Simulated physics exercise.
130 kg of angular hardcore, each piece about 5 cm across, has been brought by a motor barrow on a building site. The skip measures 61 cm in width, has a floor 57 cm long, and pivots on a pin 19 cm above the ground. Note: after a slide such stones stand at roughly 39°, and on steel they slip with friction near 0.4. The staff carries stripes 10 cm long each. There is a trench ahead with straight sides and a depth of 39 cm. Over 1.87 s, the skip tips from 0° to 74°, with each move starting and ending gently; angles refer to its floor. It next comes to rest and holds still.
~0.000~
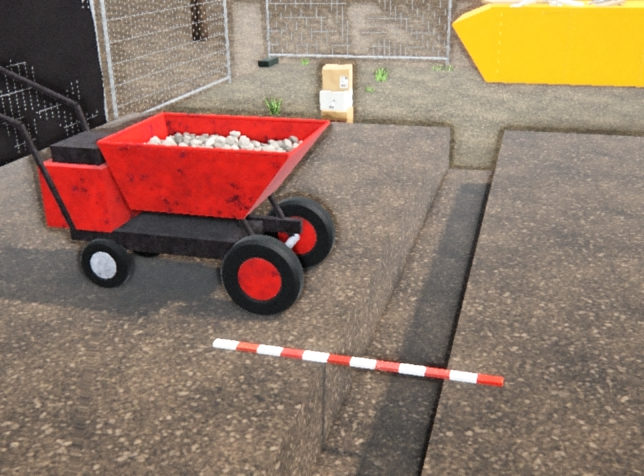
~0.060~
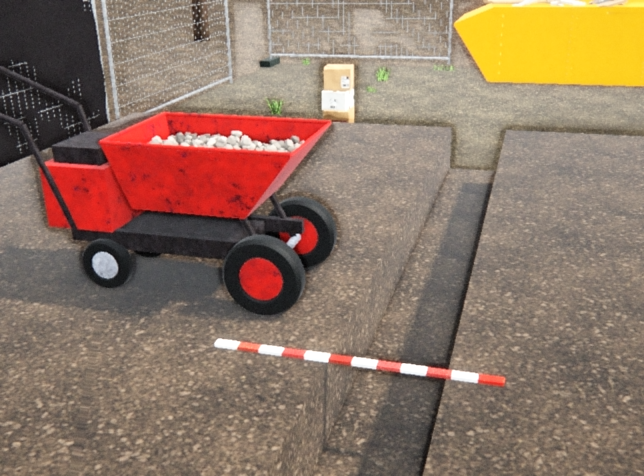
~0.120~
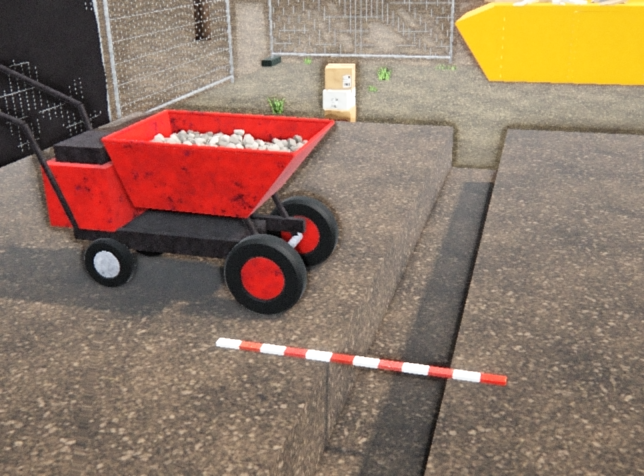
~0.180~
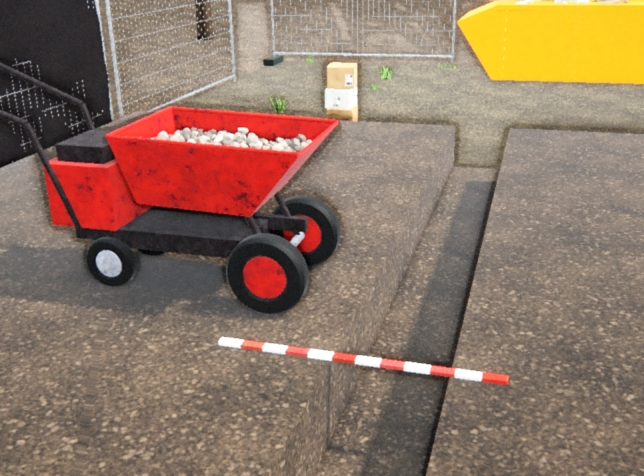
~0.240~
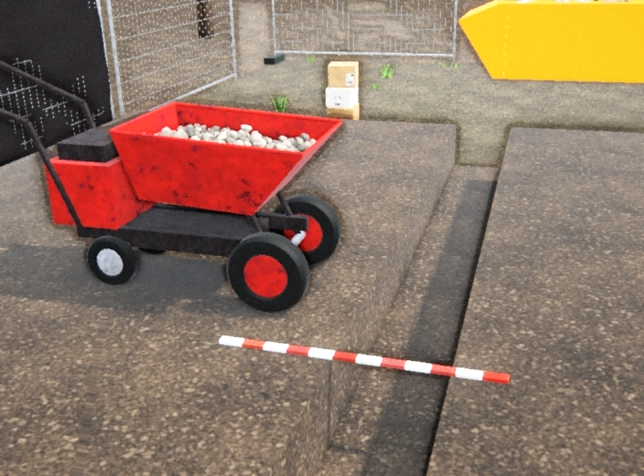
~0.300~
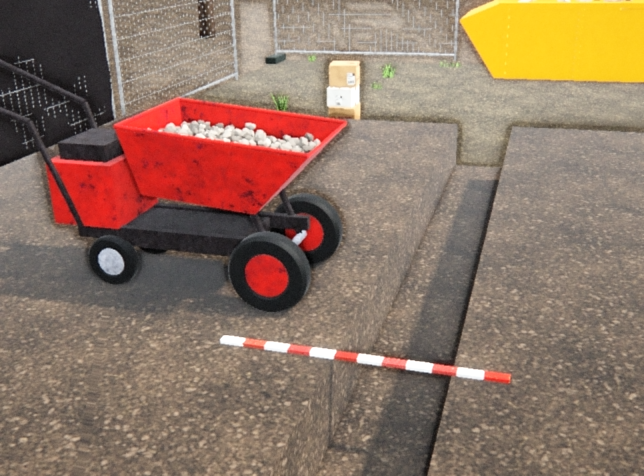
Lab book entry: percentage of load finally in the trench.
Approx. 89 percent.
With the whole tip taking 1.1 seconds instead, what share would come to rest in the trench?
Near 80 per cent.
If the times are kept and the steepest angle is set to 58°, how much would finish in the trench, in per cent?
About 20 per cent would end up in the trench.
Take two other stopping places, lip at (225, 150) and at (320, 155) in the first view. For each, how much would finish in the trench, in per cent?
From the first spot near 100, from the second near 60 per cent.
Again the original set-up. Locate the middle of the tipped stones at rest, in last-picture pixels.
Their middle ends up near (437, 357).
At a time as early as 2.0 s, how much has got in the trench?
I'd say near 30 per cent at that time.
After 1.4 s the floor is at 62°; 100 % in the skip; the foremost stones are at (400, 232).
After 2.0 s the floor is at 74°; 65 % in the skip, 31 % in the trench, 5 % past the trench; the foremost stones are at (510, 299).
After 2.3 s the floor is at 74°; 33 % in the skip, 56 % in the trench, 11 % past the trench; the foremost stones are at (565, 296).
After 4.3 s the floor is at 74°; 0 % in the skip, 89 % in the trench, 11 % past the trench; the foremost stones are at (587, 301).
